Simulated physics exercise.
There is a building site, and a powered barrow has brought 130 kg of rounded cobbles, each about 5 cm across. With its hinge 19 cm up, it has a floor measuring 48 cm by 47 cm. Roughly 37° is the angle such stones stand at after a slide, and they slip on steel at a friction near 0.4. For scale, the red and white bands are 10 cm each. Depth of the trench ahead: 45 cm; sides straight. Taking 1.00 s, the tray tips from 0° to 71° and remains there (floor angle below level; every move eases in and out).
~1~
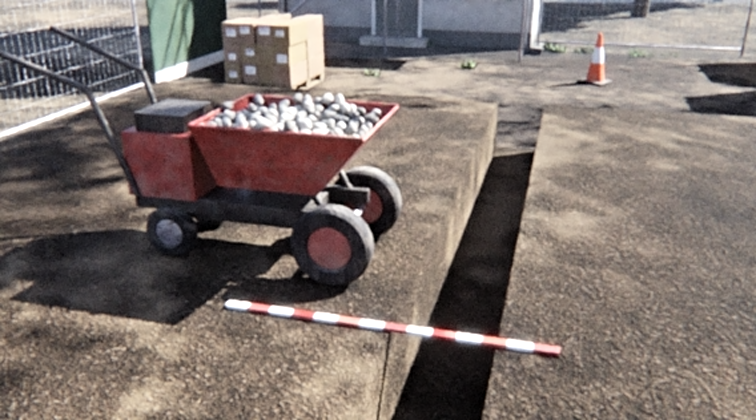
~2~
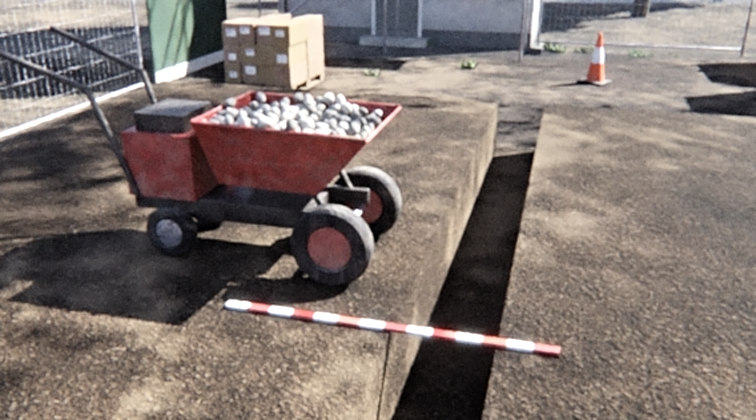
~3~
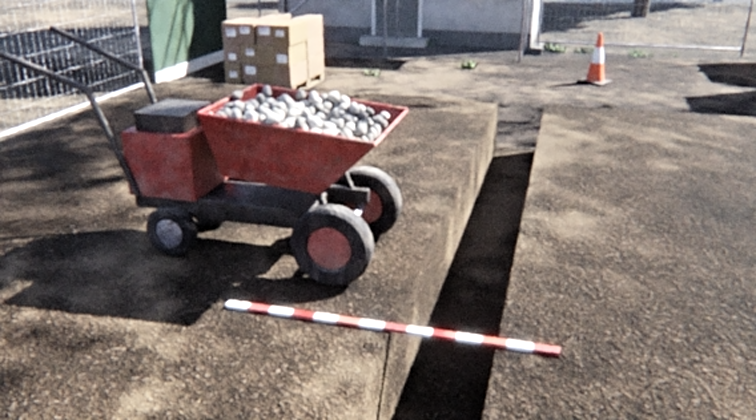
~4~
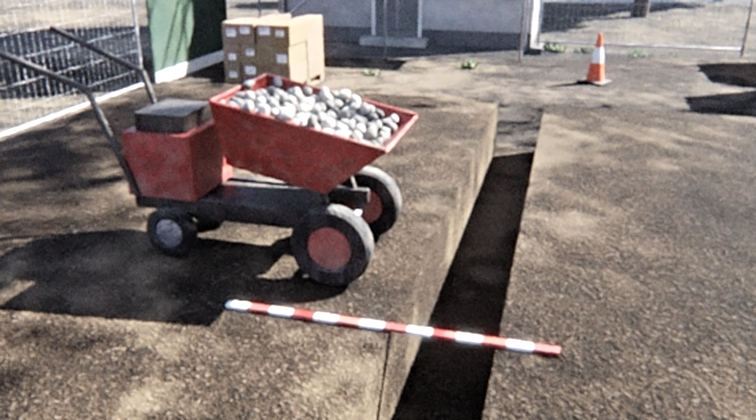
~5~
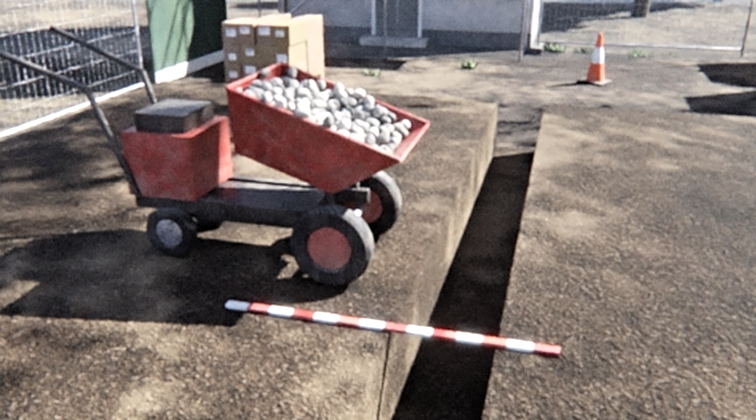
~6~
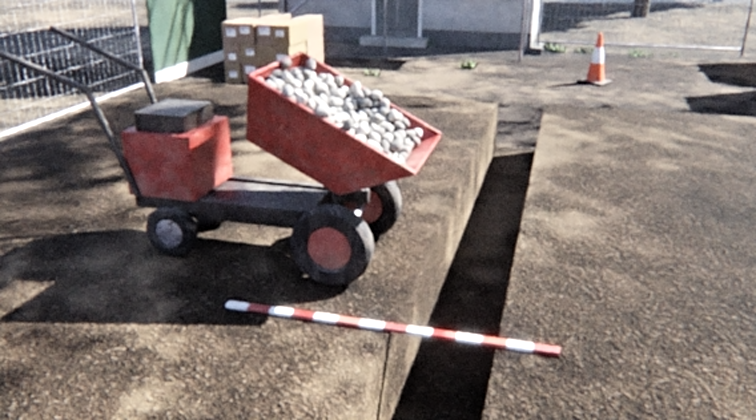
A red powered barrow standing beside a trench, raising its tray of rounded grey cobbles at the left and tilting it steadily rightward.
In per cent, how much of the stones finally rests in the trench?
Roughly 64 per cent of them.
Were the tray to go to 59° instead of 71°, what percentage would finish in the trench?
About 60 per cent would end up in the trench.
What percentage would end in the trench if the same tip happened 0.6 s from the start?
Something close to 45 per cent.
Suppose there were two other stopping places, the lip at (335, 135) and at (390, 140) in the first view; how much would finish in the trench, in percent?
That gives roughly 90 per cent and roughly 40 per cent.
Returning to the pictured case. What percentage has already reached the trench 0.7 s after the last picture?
Close to 25 per cent at that time.
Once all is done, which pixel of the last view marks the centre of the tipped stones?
I'd point to around (491, 338).
Then, 0.3 s after the last picture the floor is at 60°, 100 % in the tray; the foremost stones are at (453, 207).
Then, 0.7 s after the last picture the floor is at 71°, 57 % in the tray, 24 % in the trench, 20 % past the trench; the foremost stones are at (562, 275).
Then, 1.0 s after the last picture the floor is at 71°, 20 % in the tray, 45 % in the trench, 36 % past the trench; the foremost stones are at (703, 287).
Then, 3.0 s after the last picture the floor is at 71°, 0 % in the tray, 64 % in the trench, 36 % past the trench; the foremost stones are past the picture's edge.
